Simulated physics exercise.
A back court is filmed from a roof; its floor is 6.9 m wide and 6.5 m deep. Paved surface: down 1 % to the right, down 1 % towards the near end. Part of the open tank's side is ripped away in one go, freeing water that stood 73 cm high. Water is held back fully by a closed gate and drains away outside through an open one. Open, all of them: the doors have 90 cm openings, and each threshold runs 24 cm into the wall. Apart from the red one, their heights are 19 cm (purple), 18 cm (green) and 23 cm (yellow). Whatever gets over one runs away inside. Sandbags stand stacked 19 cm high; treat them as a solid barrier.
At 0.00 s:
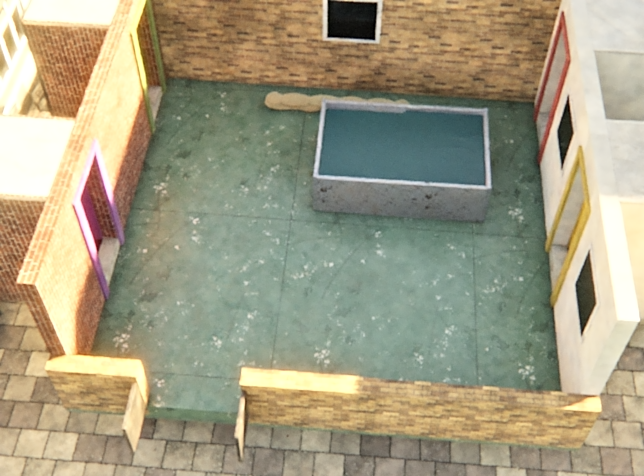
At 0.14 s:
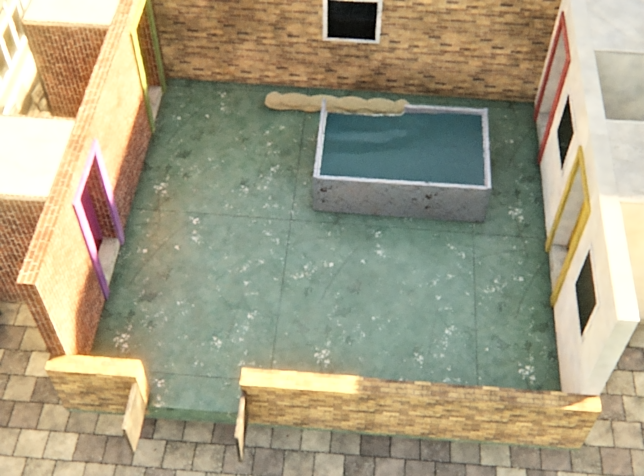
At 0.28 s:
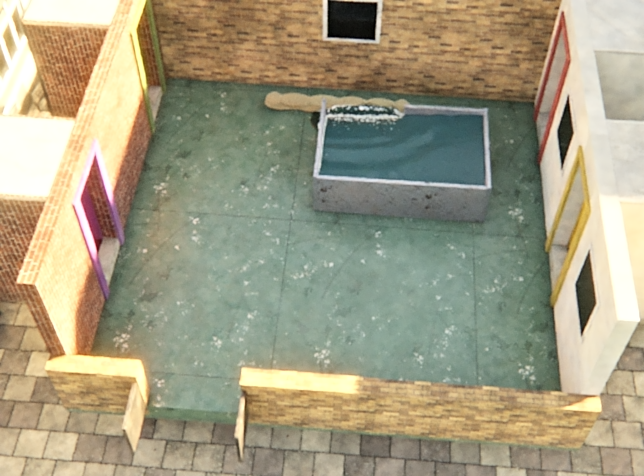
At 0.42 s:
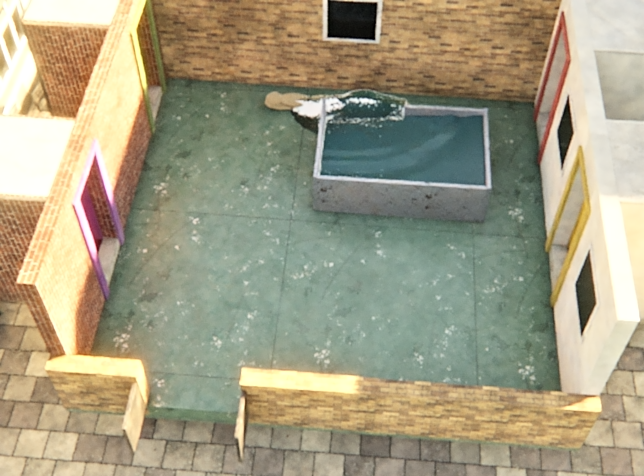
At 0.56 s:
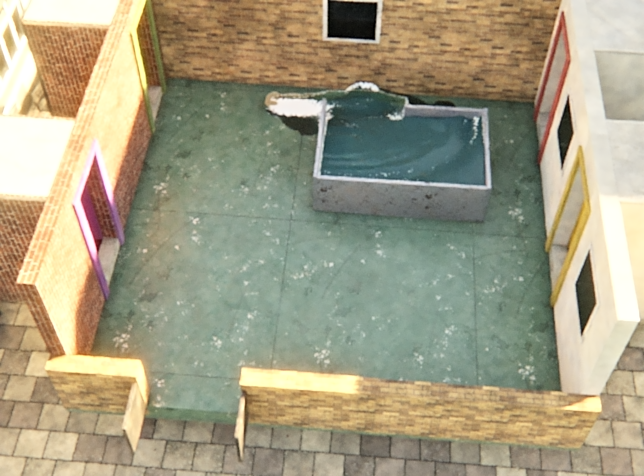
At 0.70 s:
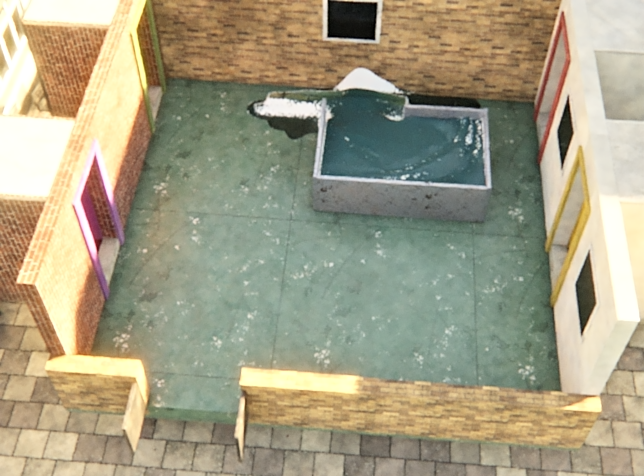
Water bursts from the far side of the open tank and spreads along the brick wall.
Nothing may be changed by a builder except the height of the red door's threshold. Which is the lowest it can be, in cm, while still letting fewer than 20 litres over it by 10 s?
No lower than about 25 cm.
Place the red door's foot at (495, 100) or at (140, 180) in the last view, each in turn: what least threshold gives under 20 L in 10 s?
Minimums: About 21 cm and 7.5 cm.
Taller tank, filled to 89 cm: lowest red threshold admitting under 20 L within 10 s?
Something near 31 cm should do.
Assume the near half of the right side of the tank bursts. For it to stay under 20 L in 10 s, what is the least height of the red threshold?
Estimate: Near 13.0 cm.
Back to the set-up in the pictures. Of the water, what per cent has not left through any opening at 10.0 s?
I'd say near 88 per cent is still there.
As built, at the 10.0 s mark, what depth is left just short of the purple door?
Some 3.0 cm.
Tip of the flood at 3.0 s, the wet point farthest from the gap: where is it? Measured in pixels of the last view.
The tip of the flood lies near (111, 281).
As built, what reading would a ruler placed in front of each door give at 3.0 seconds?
Purple door 2 cm, red door 29 cm, green door 28 cm, yellow door 3 cm.
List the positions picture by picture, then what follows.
In the first frame, the open tank at (403, 146) is whole and still, 73 cm deep; the red door at (550, 98) is dry.
In the second frame, the front is at a hidden place, 0.4 m from the gap on the far side; 0.3 m2 of floor is wet, 73 cm left at the back.
In the third frame, the front is at a hidden place, 0.6 m from the gap on the far side; 0.8 m2 of floor is wet, 73 cm left at the back.
In the fourth frame, the gap is on the far side, the front 1.0 m out at (361, 100); the back of the open tank holds 73 cm.
In the fifth frame, the front is at (448, 106), 1.3 m from the gap on the far side; 2.7 m2 of floor is wet, 68 cm left at the back.
In the sixth frame, the front is at (471, 98), 1.7 m from the gap on the far side; 3.6 m2 of floor is wet, 61 cm left at the back; the red door at (550, 98), 3.1 m from the gap, is still 1.3 m from the nearest water.
After 1.4 s water covers 20 % of the floor, deepest (50 cm) near (356, 118); 5 cm at the red door, 0 litres in over its 25 cm threshold.
After 3.0 s water covers 40 % of the floor, deepest (35 cm) near (366, 118); 29 cm at the red door, 10 litres in over its 25 cm threshold.
After 10.0 s water covers 95 % of the floor, deepest (14 cm) near (355, 132); 10 cm at the red door, 19 litres in over its 25 cm threshold.
At the red door as built, the water arrived by 1.4 s and peaked near 31 cm at 2.2 s.
Run again over the same 10 s with other heights there, 42 litres in over 22 cm, 3 litres over 29.5 cm. The limit of 20 litres is kept from about 25 cm up.
